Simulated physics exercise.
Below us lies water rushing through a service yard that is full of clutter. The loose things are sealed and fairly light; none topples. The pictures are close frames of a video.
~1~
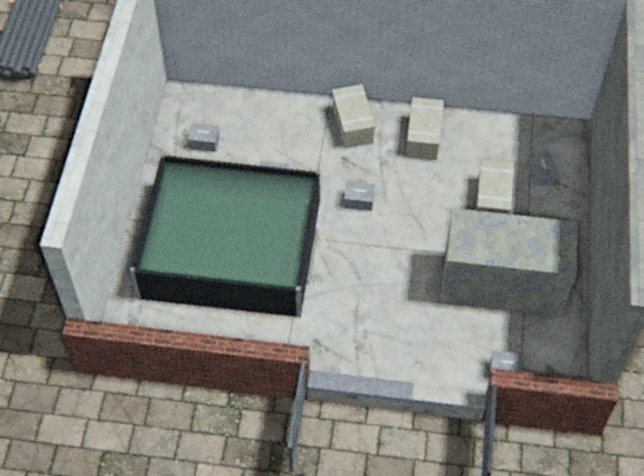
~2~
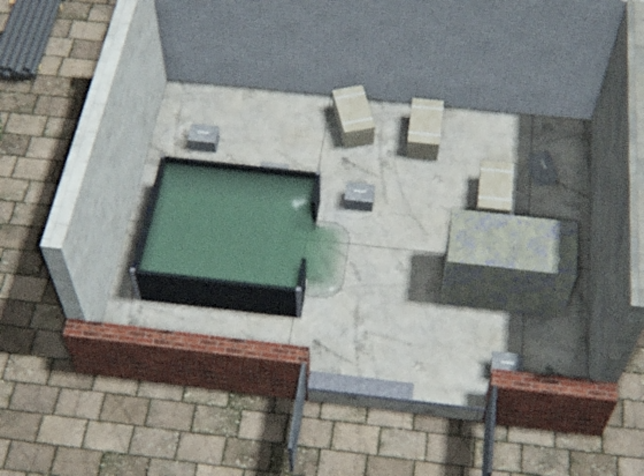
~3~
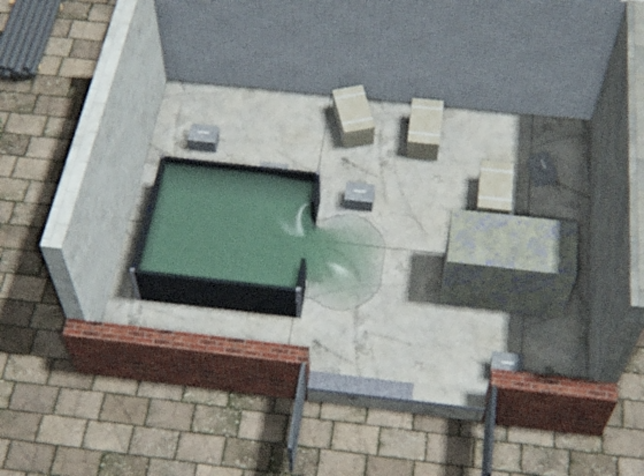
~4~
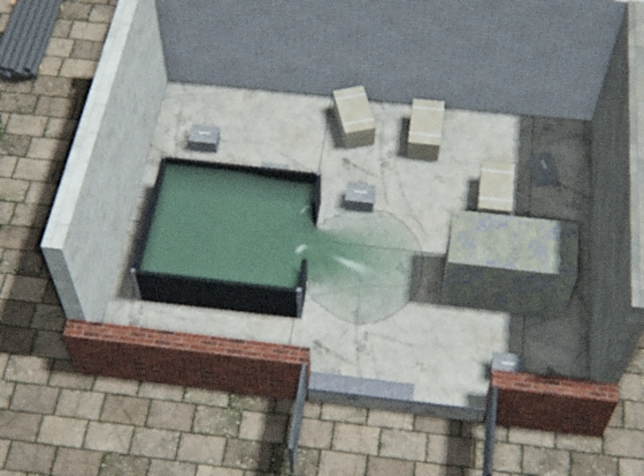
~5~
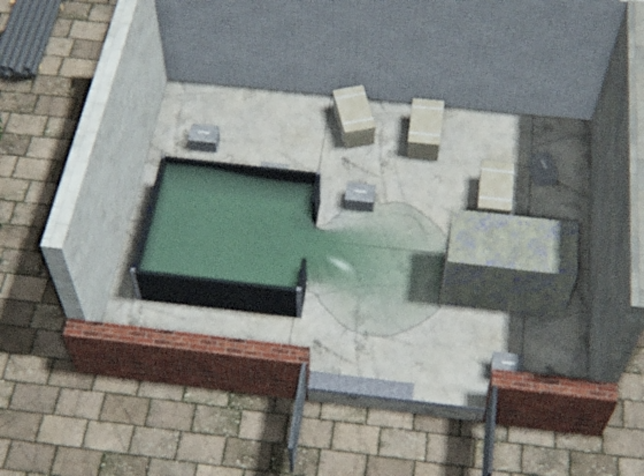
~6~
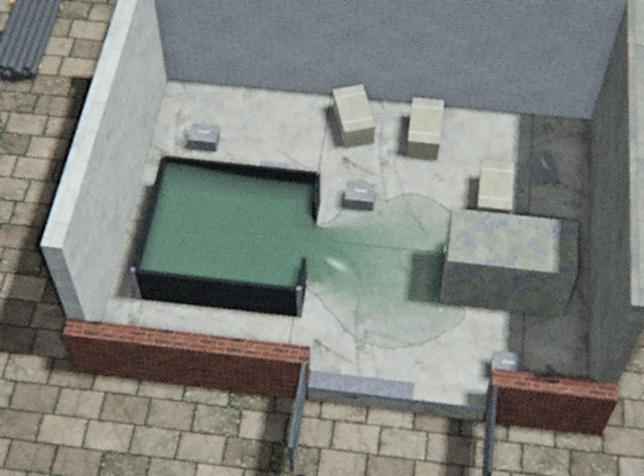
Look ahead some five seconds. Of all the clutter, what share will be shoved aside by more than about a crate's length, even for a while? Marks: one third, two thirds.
Share: Between one and two thirds.
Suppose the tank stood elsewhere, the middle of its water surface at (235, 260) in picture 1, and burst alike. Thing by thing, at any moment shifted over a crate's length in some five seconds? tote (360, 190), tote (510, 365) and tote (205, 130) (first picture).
One after the other: Less than that, moved that far, short of that.
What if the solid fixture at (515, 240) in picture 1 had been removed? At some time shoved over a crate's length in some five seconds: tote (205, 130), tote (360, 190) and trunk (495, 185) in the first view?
In turn: No, never so far, pushed that far.
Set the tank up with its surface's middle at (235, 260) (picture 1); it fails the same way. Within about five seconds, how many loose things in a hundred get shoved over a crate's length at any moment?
Roughly 60 per cent.
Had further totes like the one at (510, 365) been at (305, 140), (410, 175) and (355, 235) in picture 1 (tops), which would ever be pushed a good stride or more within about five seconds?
In turn: Never so far, short of that, moved that far.
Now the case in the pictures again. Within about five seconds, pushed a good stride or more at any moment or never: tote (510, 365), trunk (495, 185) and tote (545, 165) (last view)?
In that order: That far or more, pushed that far, swept aside.
A moment on, 0 of 8 are well off their spots; 0 afloat.
Next, 3 of 8 are well off their spots; 2 afloat.
Later, 3 of 8 are well off their spots; 2 afloat.
In the end, 2 of 8 are well off their spots, and 3 have been at some point; 4 afloat.
